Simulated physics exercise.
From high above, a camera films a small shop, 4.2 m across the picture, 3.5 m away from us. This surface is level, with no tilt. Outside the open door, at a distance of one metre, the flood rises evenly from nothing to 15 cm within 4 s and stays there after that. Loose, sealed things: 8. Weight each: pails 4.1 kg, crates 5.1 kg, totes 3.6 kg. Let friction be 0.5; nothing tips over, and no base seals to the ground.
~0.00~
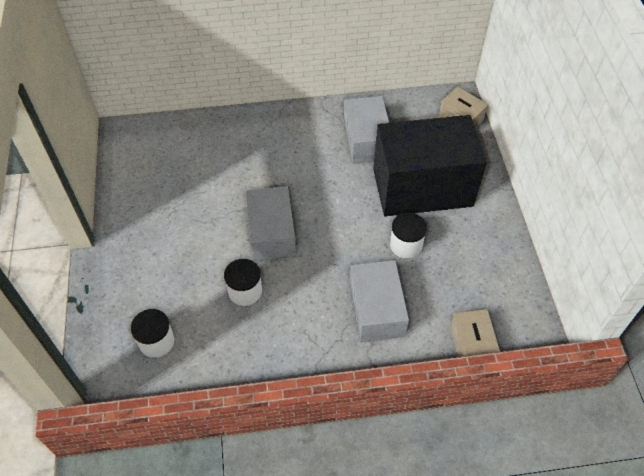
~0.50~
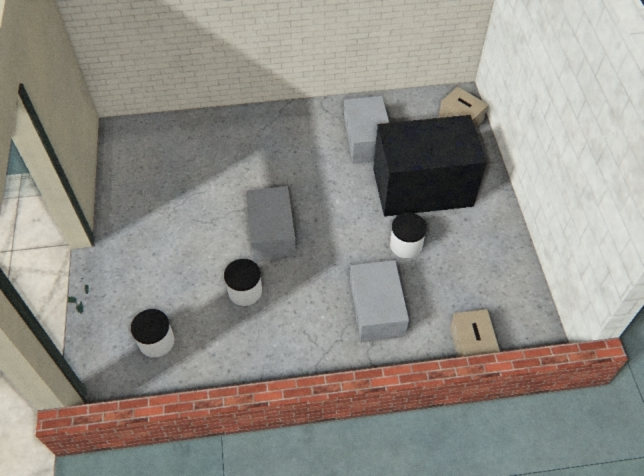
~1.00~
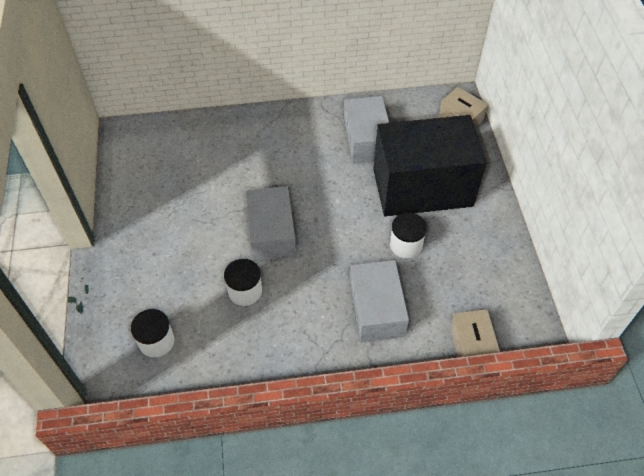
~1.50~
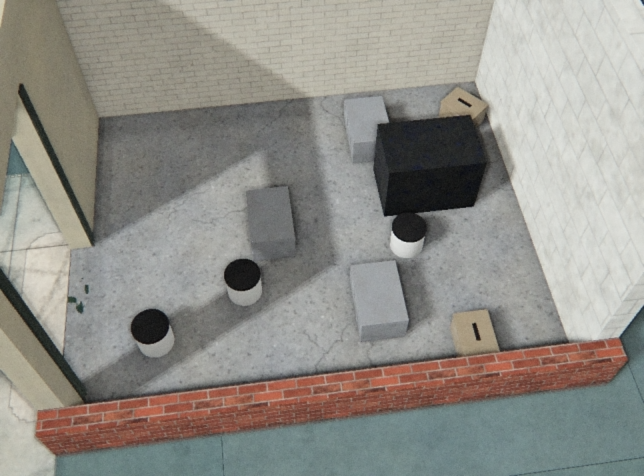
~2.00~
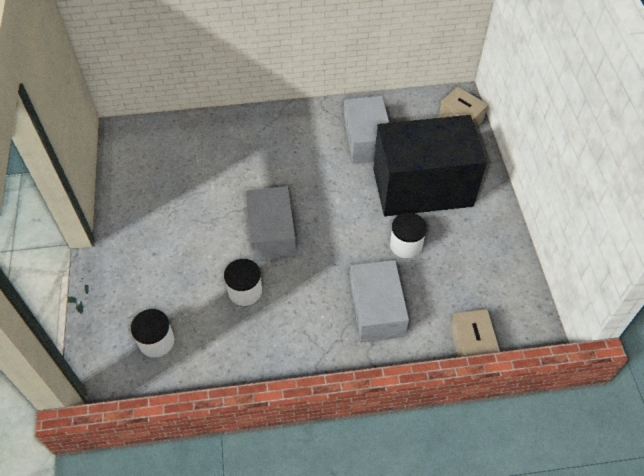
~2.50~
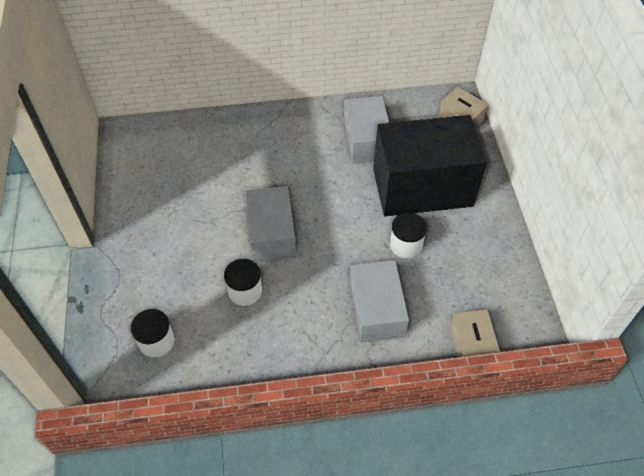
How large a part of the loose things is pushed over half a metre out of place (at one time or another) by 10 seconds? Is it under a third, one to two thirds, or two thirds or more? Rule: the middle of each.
Most of them shift that far, two thirds or more.
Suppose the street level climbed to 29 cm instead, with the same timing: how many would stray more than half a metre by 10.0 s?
Then it comes to 8.
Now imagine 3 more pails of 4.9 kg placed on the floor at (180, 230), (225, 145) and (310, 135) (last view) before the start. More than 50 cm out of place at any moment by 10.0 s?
Within the limit; within the limit; within the limit.
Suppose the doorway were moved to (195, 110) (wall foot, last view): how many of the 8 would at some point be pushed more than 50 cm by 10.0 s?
That would give 5.
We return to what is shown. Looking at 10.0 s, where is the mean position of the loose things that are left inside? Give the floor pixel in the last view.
Close to pixel (463, 206).
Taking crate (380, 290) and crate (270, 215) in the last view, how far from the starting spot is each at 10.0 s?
The first is 140 cm from its start, the second 200 cm.
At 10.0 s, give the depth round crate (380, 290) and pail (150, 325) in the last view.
Depth approx. 11 cm / 13 cm.
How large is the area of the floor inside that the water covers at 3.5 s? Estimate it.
Wet: Near 1.5 m2.
After 3.5 s 0 of 8 are over 50 cm from their spots; 0 afloat.
After 4.5 s 1 of 8 are over 50 cm from their spots; 0 afloat.
After 7.0 s 5 of 8 are over 50 cm from their spots; 5 afloat.
After 10.0 s 6 of 8 are over 50 cm from their spots, and 7 have been at some point; 8 afloat.
